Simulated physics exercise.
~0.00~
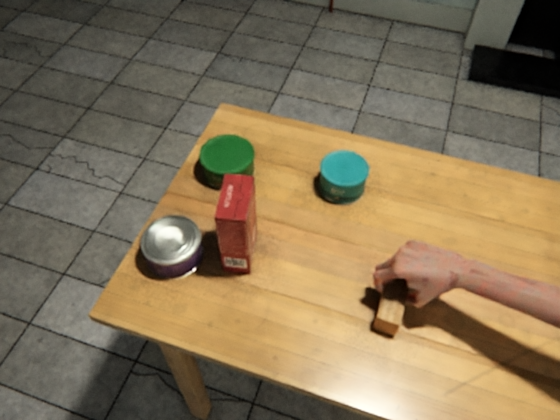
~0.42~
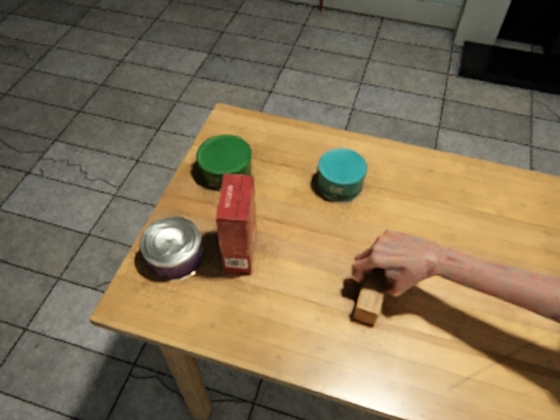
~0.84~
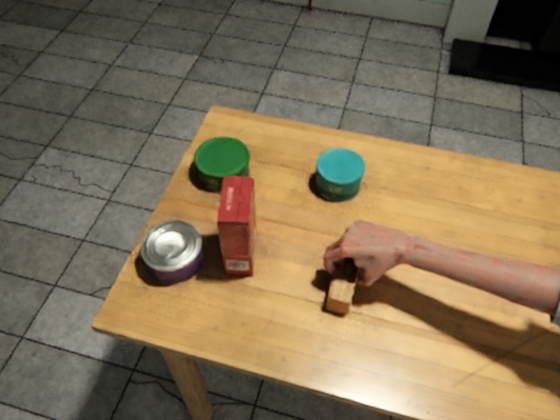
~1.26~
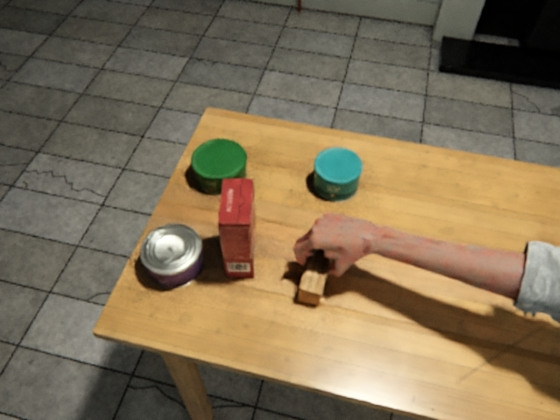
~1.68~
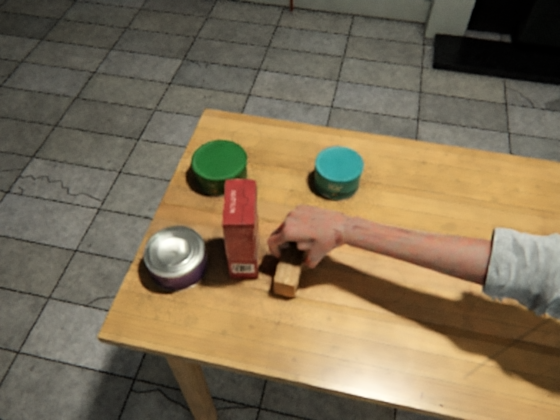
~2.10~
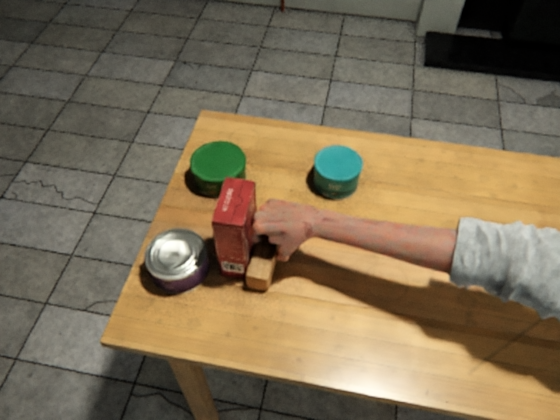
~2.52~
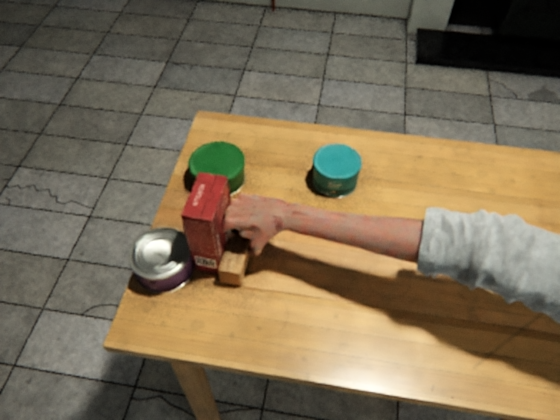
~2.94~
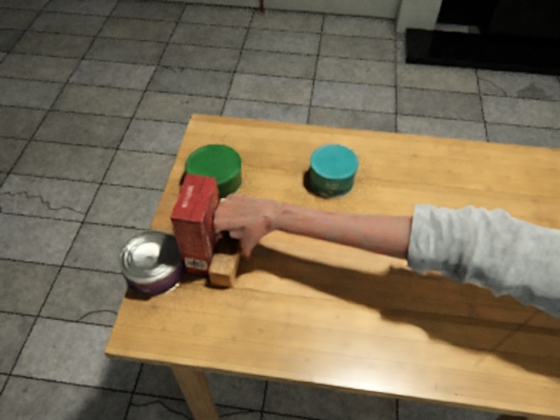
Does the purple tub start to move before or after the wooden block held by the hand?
The purple tub starts to move after the wooden block. The hand is already sliding the block leftward well before the tub shifts.
